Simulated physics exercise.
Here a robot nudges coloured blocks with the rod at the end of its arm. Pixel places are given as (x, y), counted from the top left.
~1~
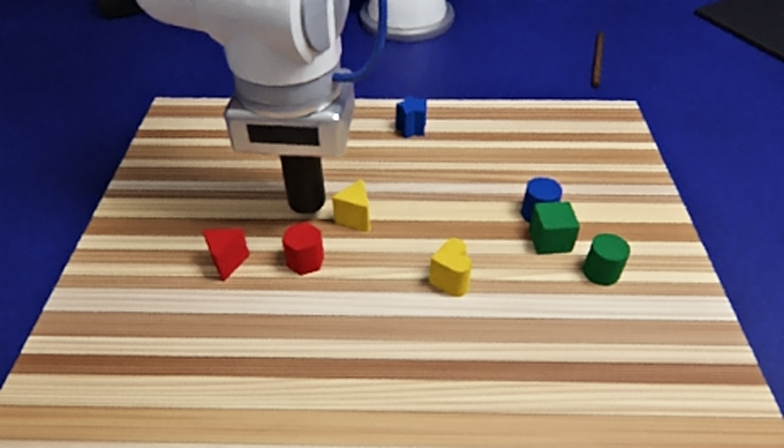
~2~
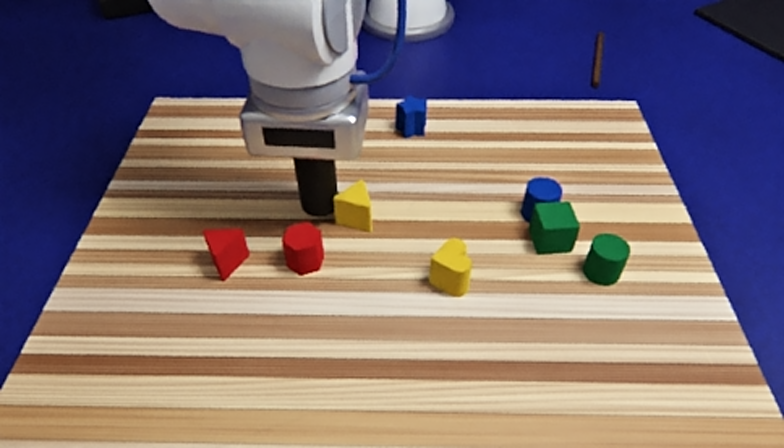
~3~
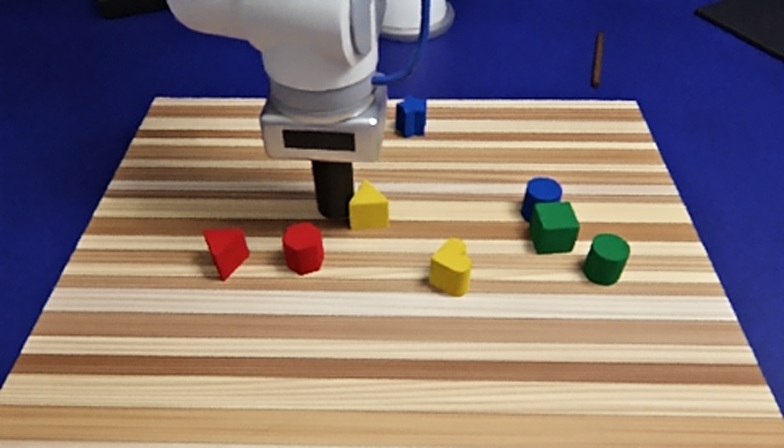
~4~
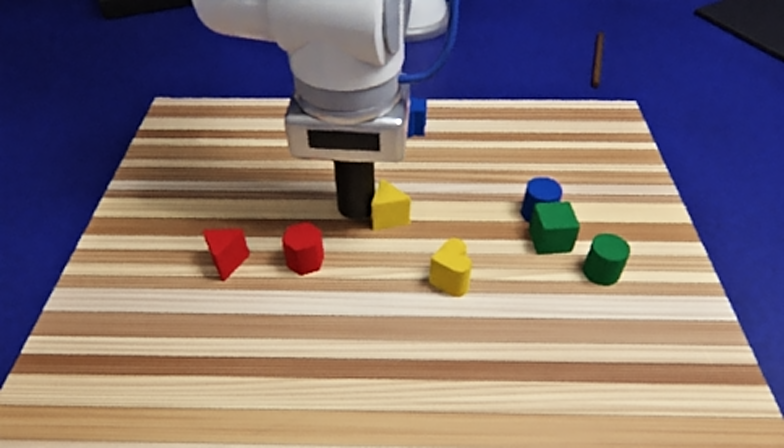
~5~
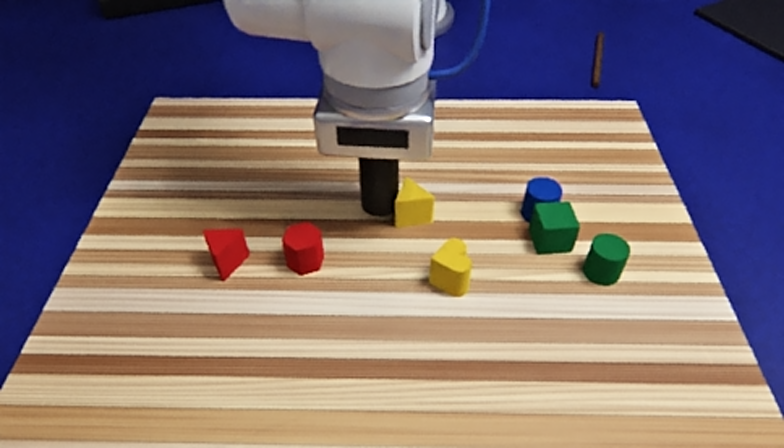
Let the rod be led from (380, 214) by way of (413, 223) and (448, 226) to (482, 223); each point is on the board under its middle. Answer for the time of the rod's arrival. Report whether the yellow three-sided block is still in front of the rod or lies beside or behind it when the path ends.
It is driven along in front.
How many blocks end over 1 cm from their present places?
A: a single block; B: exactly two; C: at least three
A - a single block.
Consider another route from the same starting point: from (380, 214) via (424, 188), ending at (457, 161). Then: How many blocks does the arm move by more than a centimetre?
Blocks moved: One.
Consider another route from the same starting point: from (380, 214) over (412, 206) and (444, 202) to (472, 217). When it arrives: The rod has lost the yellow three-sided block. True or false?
That statement is not accurate.
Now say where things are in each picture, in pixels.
Rod tip at (307, 201); block tops, yellow three-sided block at (354, 193); blue round block at (545, 188), in the first picture.
Rod at (320, 204); blocks unchanged, in the second picture.
Rod at (337, 206); yellow three-sided block at (367, 194), in the third picture.
Rod at (357, 206); yellow three-sided block at (388, 193), in the fourth picture.
Rod at (380, 204); yellow three-sided block at (412, 191); blue round block at (545, 188), in the fifth picture.
The first path, step by step. One third of the way, rod at (414, 213); yellow three-sided block at (447, 194), turned 35° anticlockwise.
Two thirds of the way, rod at (449, 216); yellow three-sided block at (483, 197), turned 35° anticlockwise.
At the end, rod at (484, 212); yellow three-sided block at (519, 197); blue round block in place.
